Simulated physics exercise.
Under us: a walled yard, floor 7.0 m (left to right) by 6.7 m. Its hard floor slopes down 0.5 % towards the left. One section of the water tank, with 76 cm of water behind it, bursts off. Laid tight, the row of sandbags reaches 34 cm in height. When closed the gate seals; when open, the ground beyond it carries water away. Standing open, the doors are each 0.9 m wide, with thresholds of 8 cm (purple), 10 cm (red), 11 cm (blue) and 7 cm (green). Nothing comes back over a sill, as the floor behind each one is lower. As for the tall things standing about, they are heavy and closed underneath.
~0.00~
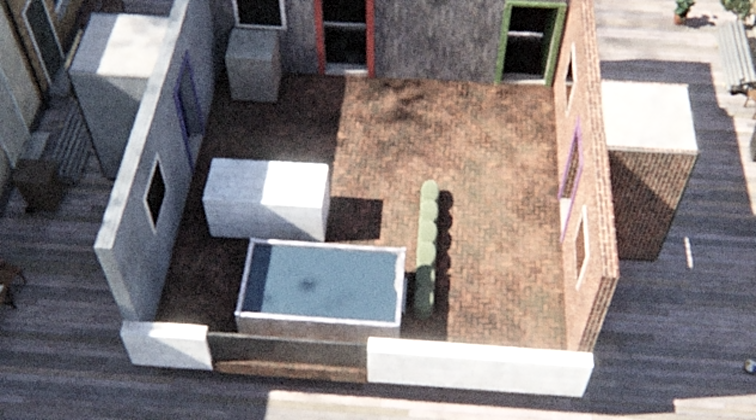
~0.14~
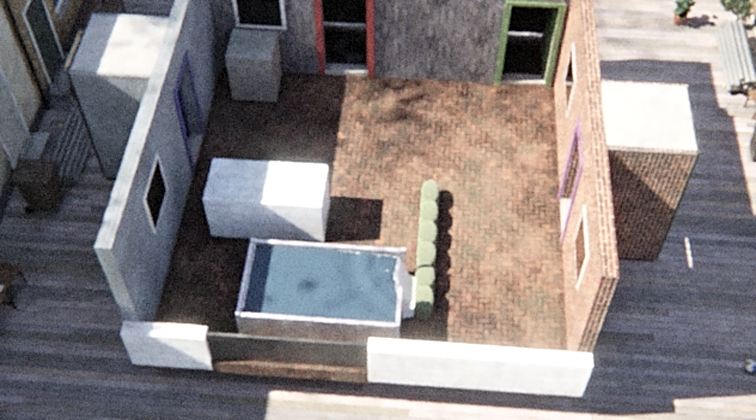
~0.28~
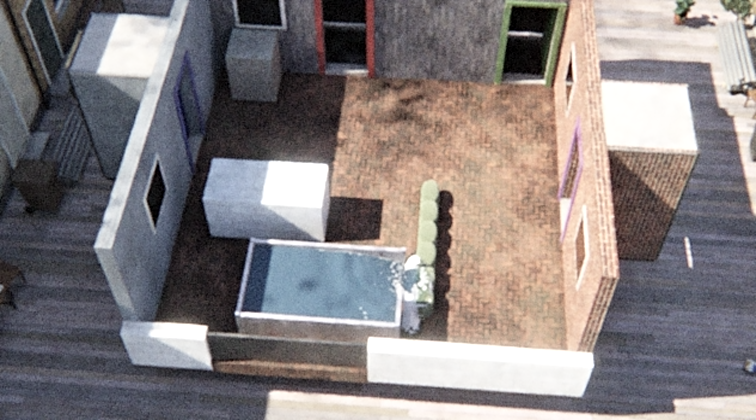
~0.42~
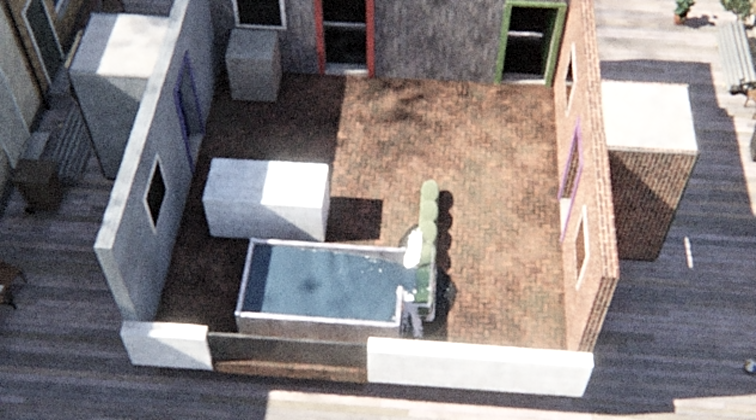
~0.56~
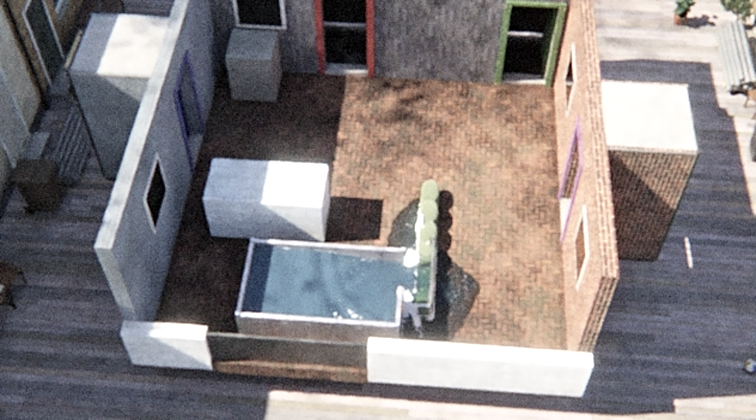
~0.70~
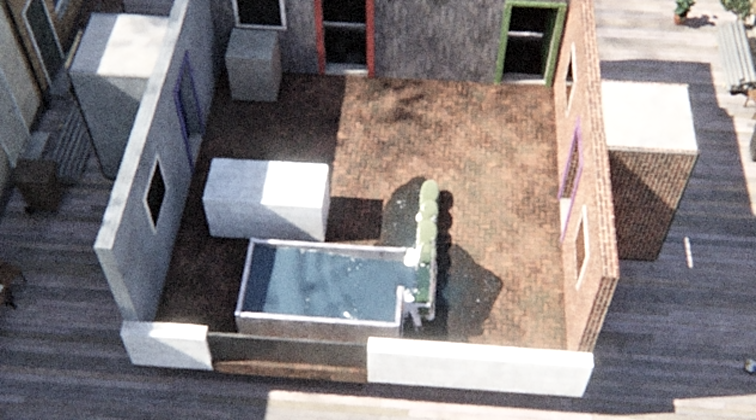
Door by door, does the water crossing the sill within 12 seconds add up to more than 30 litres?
One by one: Purple door: Less than stated, red door: Less than stated, blue door: Less than stated, green door: Less than stated.
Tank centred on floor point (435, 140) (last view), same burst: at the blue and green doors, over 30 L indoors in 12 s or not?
For the blue door, the amount is acceptable; for the green door, the amount is too high.
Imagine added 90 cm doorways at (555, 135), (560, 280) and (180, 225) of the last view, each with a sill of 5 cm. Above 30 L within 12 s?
So, in the order given, it's shy of the mark, then beyond the mark, then shy of the mark.
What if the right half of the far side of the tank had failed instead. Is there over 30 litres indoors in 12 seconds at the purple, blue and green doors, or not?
The purple door comes out less than that, the blue door less than that and the green door more than that.
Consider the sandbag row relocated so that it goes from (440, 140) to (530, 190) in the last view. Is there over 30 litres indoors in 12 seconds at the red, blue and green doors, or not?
At the red door the limit is not reached, at the blue door it is not reached, and at the green door it is exceeded.
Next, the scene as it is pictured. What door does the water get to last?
Lab note: Last arrival at the blue door.
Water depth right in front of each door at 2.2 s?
Door by door in cm, purple shows 8, red shows 0, blue shows 0, green shows 0.
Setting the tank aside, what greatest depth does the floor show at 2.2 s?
Max around 56 cm.
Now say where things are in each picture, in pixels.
The water tank at (323, 284) is whole and still, 76 cm deep, in the first frame.
The front is at (407, 275), 0.5 m from the gap at (399, 286); 0.2 m2 of floor is under water; 76 cm left at the back of the water tank, in the second frame.
Water pours out at (399, 288) and has run 0.9 m, to (416, 256); typically 11 cm deep outside, 76 cm at the water tank's back, in the third frame.
The front is at (417, 229), 1.5 m from the gap at (399, 288); 1.3 m2 of floor is under water; 76 cm left at the back of the water tank, in the fourth frame.
The front is at (419, 203), 2.1 m from the gap at (399, 287); 2.3 m2 of floor is under water; 76 cm left at the back of the water tank, in the fifth frame.
Water pours out at (399, 287) and has run 2.6 m, to (421, 181); typically 4 cm deep outside, 75 cm at the water tank's back, in the sixth frame.
After 1.4 s water covers 30 % of the floor and is deepest (64 cm) near (413, 298); purple door not reached, red door not reached, blue door not reached, green door not reached.
After 2.2 s water covers 45 % of the floor and is deepest (56 cm) near (413, 298); purple door 8 cm at the sill, 0 L in, red door not reached, blue door not reached, green door not reached.
After 3.5 s water covers 50 % of the floor and is deepest (46 cm) near (413, 298); purple door 6 cm at the sill, 0 L in, red door 9 cm at the sill, 0 L in, blue door not reached, green door not reached.
After 7.0 s water covers 85 % of the floor and is deepest (34 cm) near (413, 298); purple door 3 cm at the sill, 0 L in, red door 8 cm at the sill, 0 L in, blue door 5 cm at the sill, 0 L in, green door 9 cm at the sill, 1 L in.
After 12.0 s water covers 95 % of the floor and is deepest (22 cm) near (413, 298); purple door 2 cm at the sill, 0 L in, red door 7 cm at the sill, 0 L in, blue door 8 cm at the sill, 0 L in, green door 5 cm at the sill, 5 L in.
